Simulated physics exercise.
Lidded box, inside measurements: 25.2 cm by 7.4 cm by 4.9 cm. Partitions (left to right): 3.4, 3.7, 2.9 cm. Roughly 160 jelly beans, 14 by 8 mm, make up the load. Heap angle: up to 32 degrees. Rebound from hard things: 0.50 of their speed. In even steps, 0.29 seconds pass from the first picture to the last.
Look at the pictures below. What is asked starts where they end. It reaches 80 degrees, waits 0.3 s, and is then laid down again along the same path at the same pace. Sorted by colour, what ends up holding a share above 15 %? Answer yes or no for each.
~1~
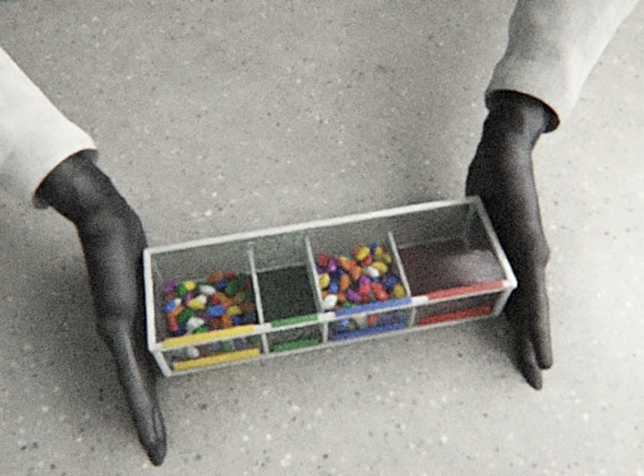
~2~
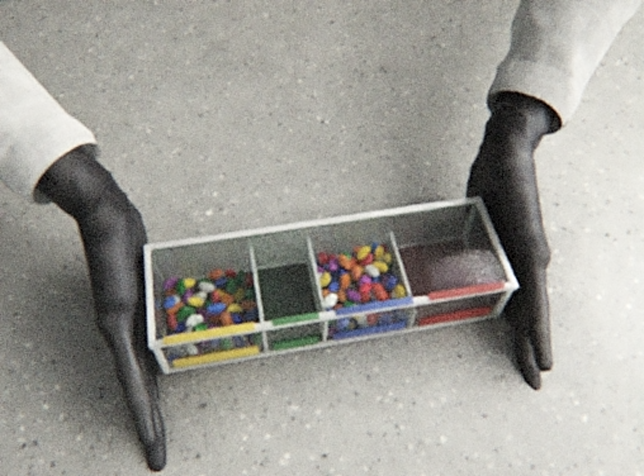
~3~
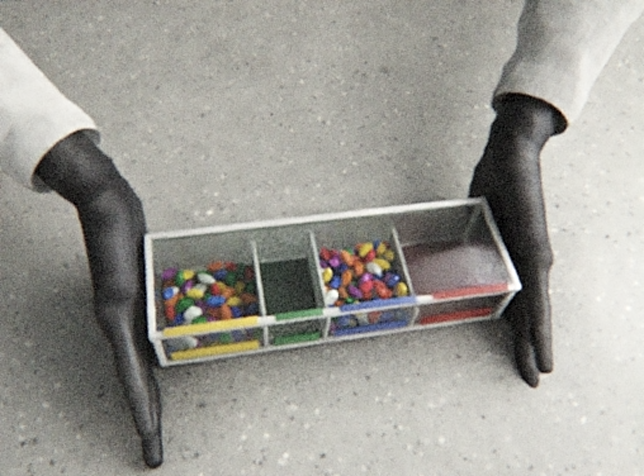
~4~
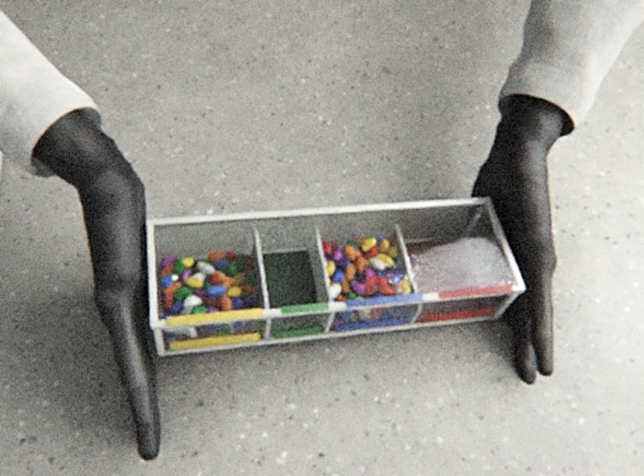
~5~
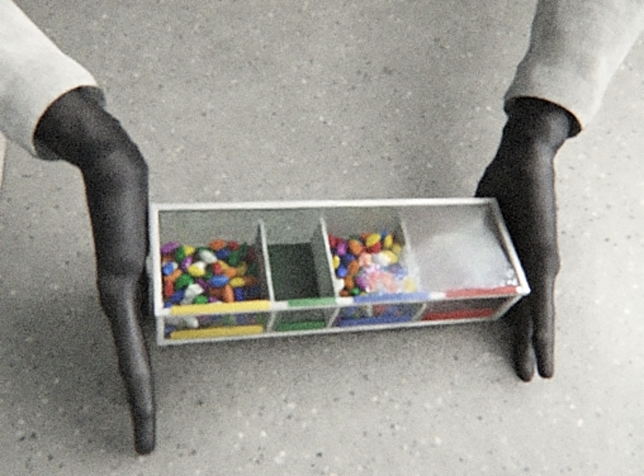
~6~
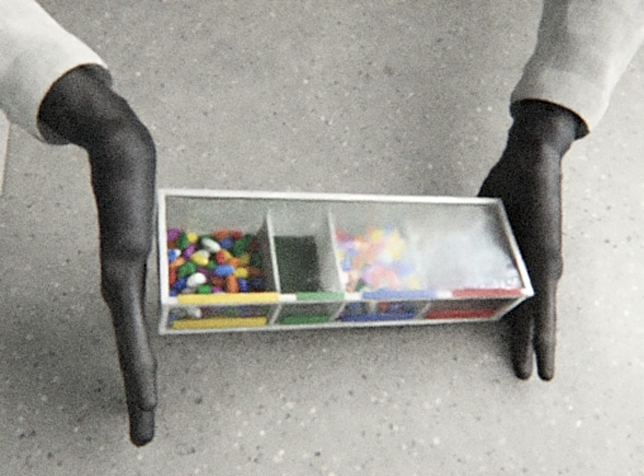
Red: Yes, blue: Yes, green: No, yellow: Yes.
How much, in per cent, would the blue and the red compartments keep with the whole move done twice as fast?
Final share: Blue 30 %, red 35 %.
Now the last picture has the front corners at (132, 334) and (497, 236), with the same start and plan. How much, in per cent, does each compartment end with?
Per cent by compartment: Red 0, blue 50, green 5, yellow 45.
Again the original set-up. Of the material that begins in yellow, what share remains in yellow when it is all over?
That compartment keeps close to 90 per cent of its own pieces.
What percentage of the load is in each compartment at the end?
Red: 30 %, blue: 30 %, green: 5 %, yellow: 35 %.
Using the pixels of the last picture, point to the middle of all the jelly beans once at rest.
I'd put it at about (380, 298).
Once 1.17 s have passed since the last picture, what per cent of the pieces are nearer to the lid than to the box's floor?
Close to 30 in a hundred.
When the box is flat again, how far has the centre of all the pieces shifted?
About 4.0 cm.
Then, 1.17 s after the last picture, tilt 80 degrees; red 20 %, blue 40 %, green 5 %, yellow 35 %.
Then, 1.94 s after the last picture, tilt 40 degrees; red 30 %, blue 30 %, green 5 %, yellow 35 %.
Then, 2.74 s after the last picture, tilt 0 degrees; red 30 %, blue 30 %, green 5 %, yellow 35 %.
In the end, red 30 %, blue 30 %, green 5 %, yellow 35 %.
